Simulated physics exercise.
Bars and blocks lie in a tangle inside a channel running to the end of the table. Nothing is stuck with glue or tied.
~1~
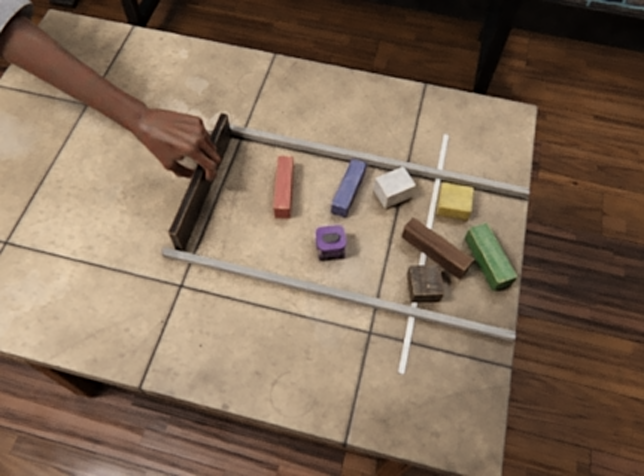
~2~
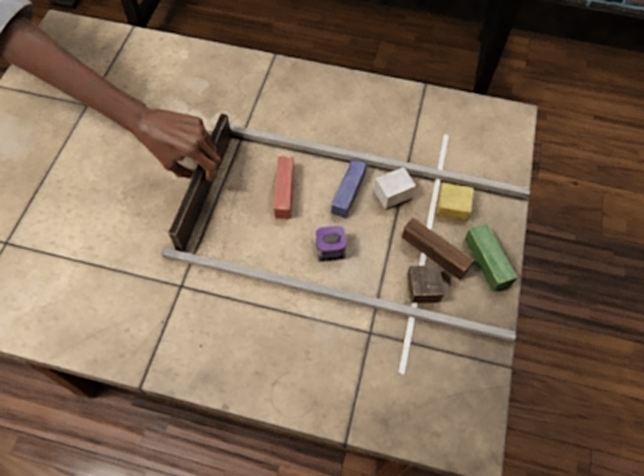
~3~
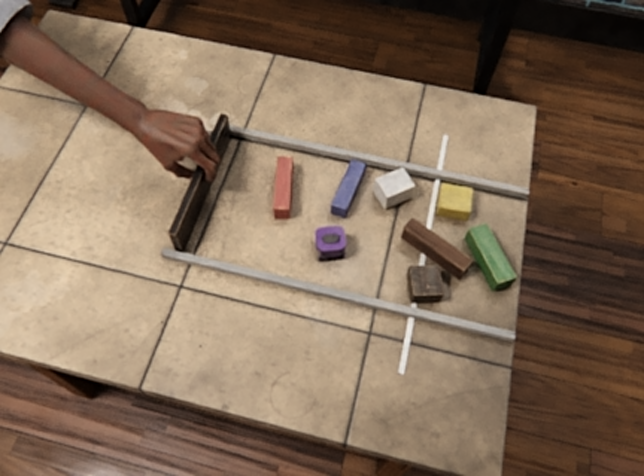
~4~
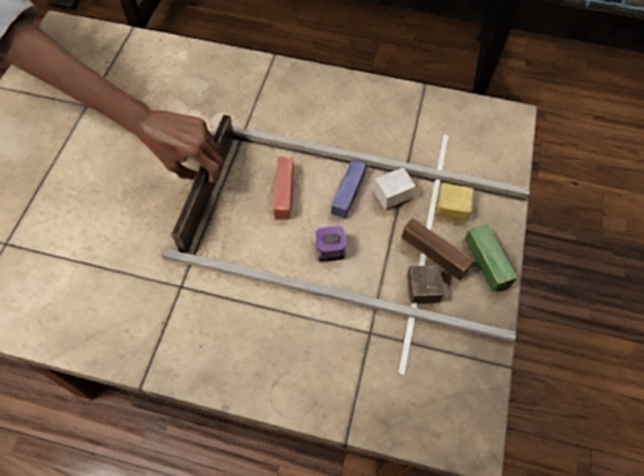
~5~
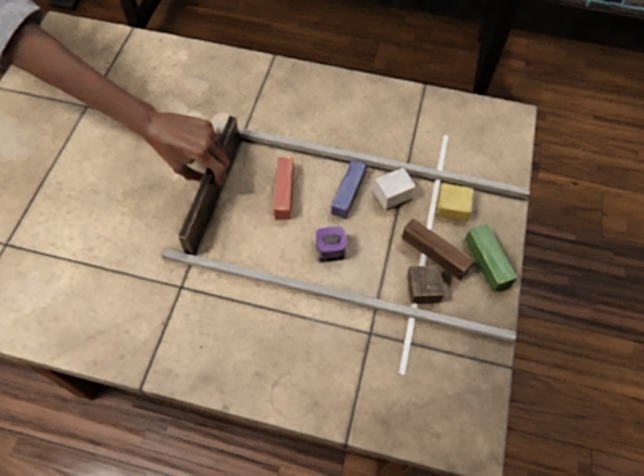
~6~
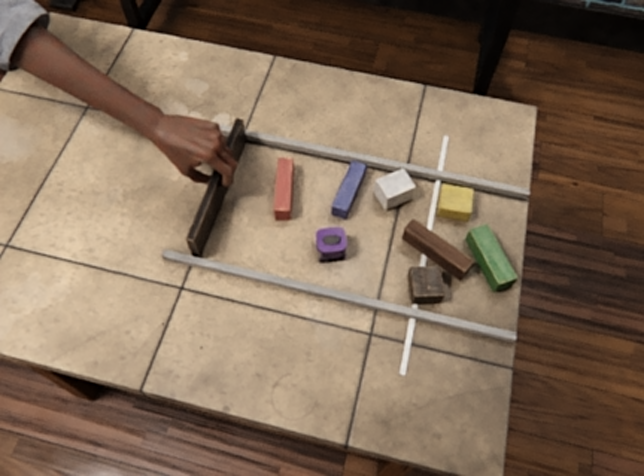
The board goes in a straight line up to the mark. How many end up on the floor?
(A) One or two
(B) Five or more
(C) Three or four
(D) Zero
D.
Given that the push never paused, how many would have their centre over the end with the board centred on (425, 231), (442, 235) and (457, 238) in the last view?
Respectively, 0, 0 and 1.
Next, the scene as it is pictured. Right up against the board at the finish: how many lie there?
2 in contact.
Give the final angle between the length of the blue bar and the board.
It works out to near 0°.
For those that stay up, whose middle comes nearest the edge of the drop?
Foremost: The yellow block.
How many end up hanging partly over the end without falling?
I'd say 0 of them.
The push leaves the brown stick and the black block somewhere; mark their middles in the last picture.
Final centres, first then second: (476, 271), (460, 299).
Soon after, none off yet; green bar at rest near (491, 257); yellow block at rest near (455, 203); brown stick at rest near (437, 249).
Then, none off yet; green bar at rest near (491, 257); yellow block moving near (460, 204); brown stick at rest near (437, 249).
At rest, the number that fall off is zero.
